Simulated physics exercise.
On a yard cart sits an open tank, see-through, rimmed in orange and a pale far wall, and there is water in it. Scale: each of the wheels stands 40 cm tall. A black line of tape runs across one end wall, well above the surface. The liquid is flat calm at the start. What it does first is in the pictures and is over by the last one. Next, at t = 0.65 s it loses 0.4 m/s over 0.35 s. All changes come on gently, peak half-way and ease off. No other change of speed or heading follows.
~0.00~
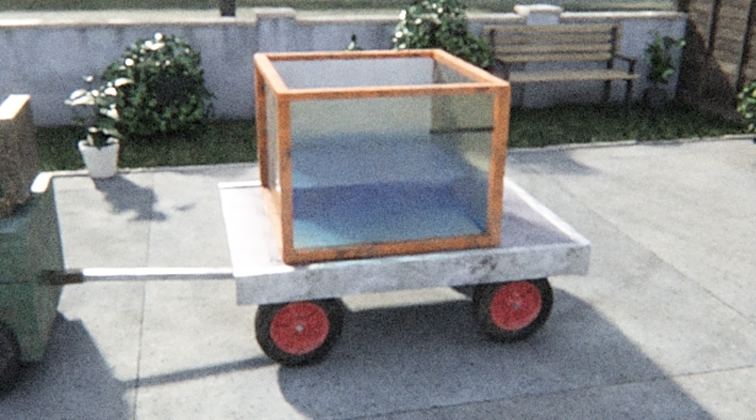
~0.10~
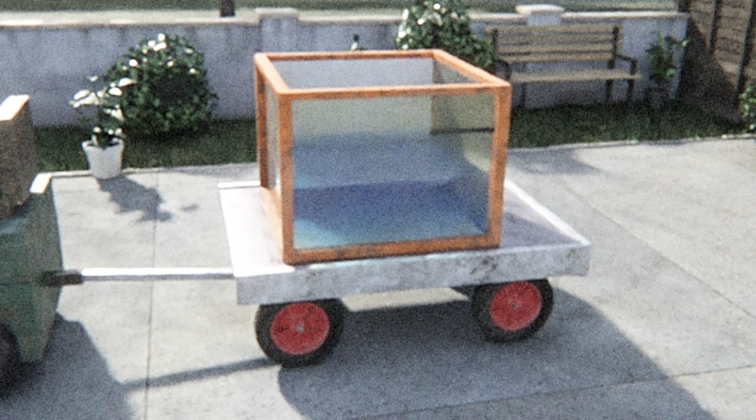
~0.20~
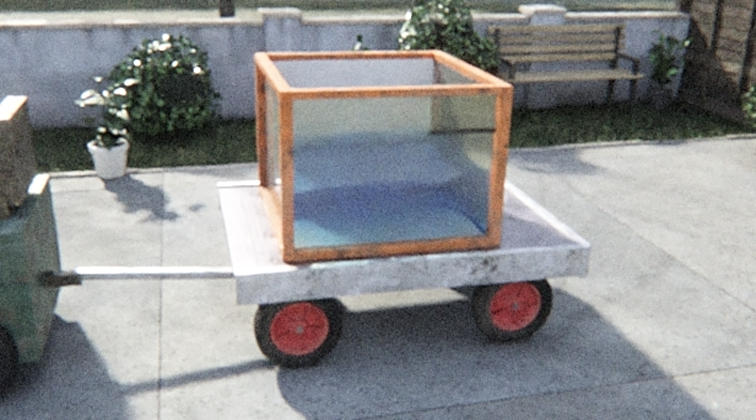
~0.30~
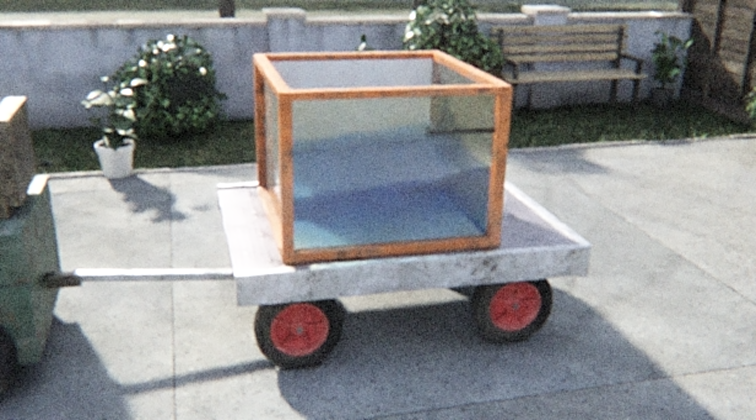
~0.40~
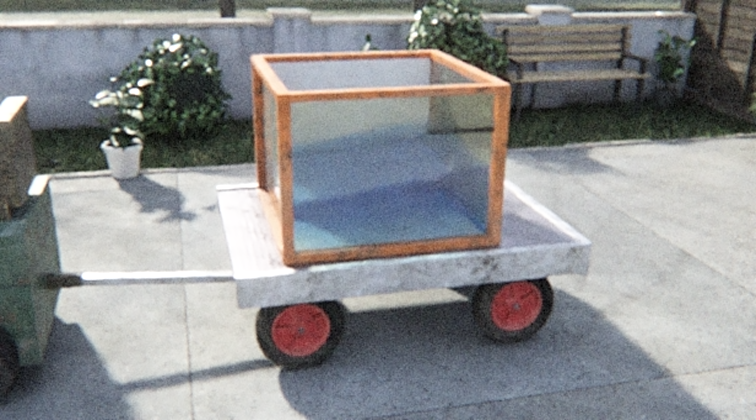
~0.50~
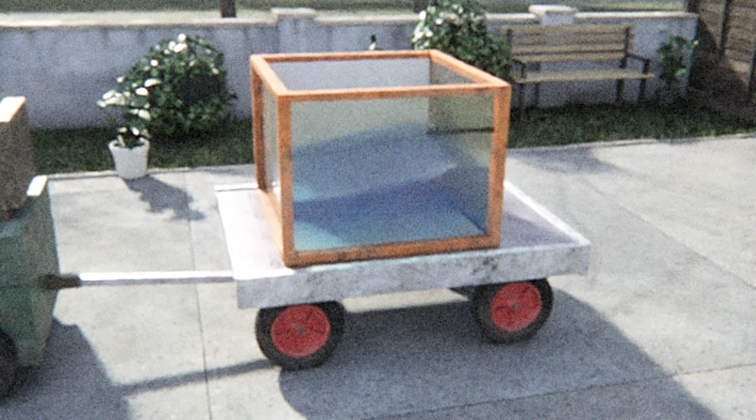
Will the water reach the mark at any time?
At that wall the water never gets that high.
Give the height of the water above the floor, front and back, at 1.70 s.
About 20 cm in front and 44 cm behind.
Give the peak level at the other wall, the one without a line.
About 48 cm.
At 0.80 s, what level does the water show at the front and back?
About 28 cm in front and 26 cm behind.
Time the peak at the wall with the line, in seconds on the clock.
Around 1.7 s.
After 0.80 s the surface is 29 cm up at the front and 26 cm at the back; nothing has left.
After 1.25 s the surface is 37 cm up at the front and 19 cm at the back; nothing has left.
After 1.70 s the surface is 20 cm up at the front and 45 cm at the back; nothing has left.
After 3.98 s the waves are smaller; the highest at the back wall was 47 cm, at 1.70 s, against a line at 50 cm.
